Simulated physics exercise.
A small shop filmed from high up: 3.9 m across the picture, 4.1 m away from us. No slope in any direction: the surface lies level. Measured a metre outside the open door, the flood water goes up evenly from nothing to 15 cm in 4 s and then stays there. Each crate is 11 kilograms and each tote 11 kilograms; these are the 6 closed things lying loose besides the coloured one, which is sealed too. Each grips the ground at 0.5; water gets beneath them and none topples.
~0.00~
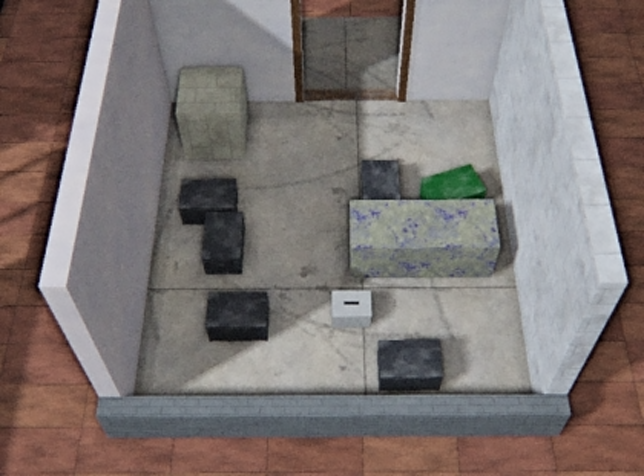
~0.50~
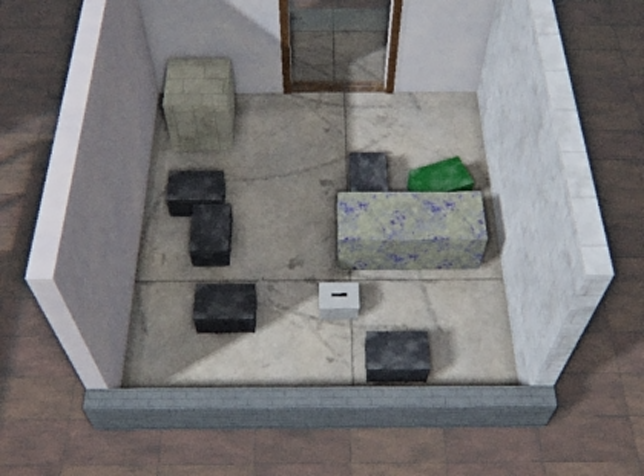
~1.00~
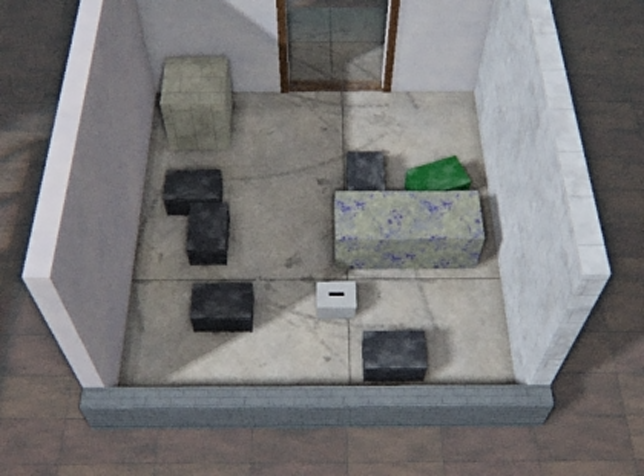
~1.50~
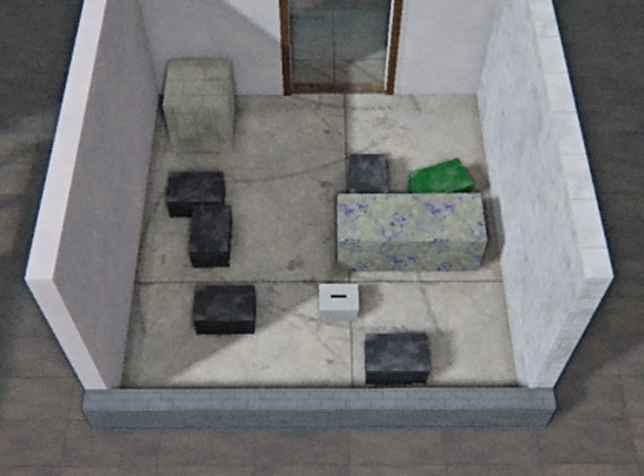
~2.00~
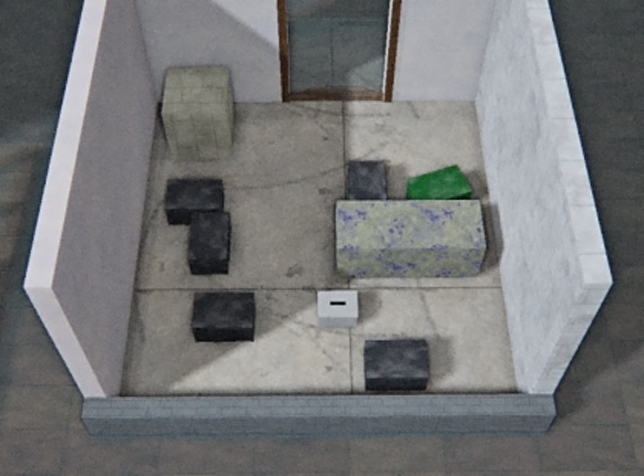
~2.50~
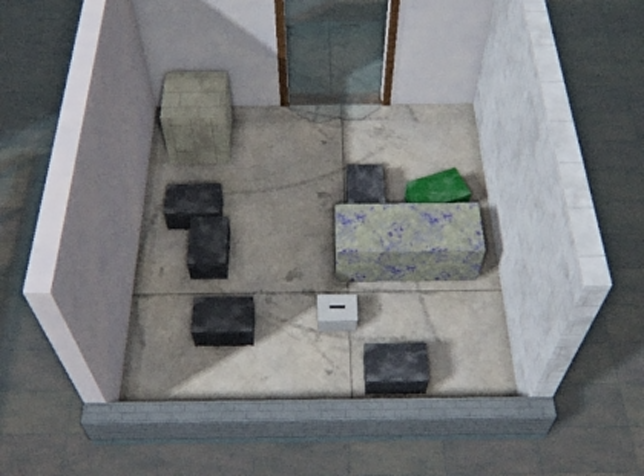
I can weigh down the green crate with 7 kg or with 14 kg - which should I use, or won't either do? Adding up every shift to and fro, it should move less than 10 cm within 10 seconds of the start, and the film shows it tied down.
Go with neither; both fall short.
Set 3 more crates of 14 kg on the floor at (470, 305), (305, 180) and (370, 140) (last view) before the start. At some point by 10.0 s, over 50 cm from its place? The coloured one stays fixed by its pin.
One by one: Not far enough, too far and too far.
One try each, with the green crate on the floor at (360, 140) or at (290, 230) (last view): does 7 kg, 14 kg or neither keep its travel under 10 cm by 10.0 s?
First try none suffices, second try none suffices.
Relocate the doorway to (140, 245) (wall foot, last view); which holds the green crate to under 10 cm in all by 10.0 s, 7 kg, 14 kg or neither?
Moved there, the heavy choice alone works.
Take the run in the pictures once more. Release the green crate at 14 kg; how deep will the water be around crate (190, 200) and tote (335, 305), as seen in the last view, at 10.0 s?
Some 6 cm at the first, some 3 cm at the second.
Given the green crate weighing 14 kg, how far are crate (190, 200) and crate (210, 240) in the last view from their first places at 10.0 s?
20 cm, 50 cm.
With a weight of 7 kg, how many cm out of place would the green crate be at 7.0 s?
30 cm.
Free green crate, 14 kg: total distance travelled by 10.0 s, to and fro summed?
Total path: Around 30 cm.
After 3.5 s the green crate would be 0 cm from its start with 7 kg and 0 cm from its start with 14 kg; 0 cm of water round it then.
After 4.5 s the green crate would be 0 cm from its start with 7 kg and 0 cm from its start with 14 kg; 2 cm of water round it then.
After 7.0 s the green crate would be 29 cm from its start with 7 kg and 27 cm from its start with 14 kg; 6 cm of water round it then.
After 10.0 s the green crate would be 26 cm from its start with 7 kg and 27 cm from its start with 14 kg; 8 cm of water round it then.
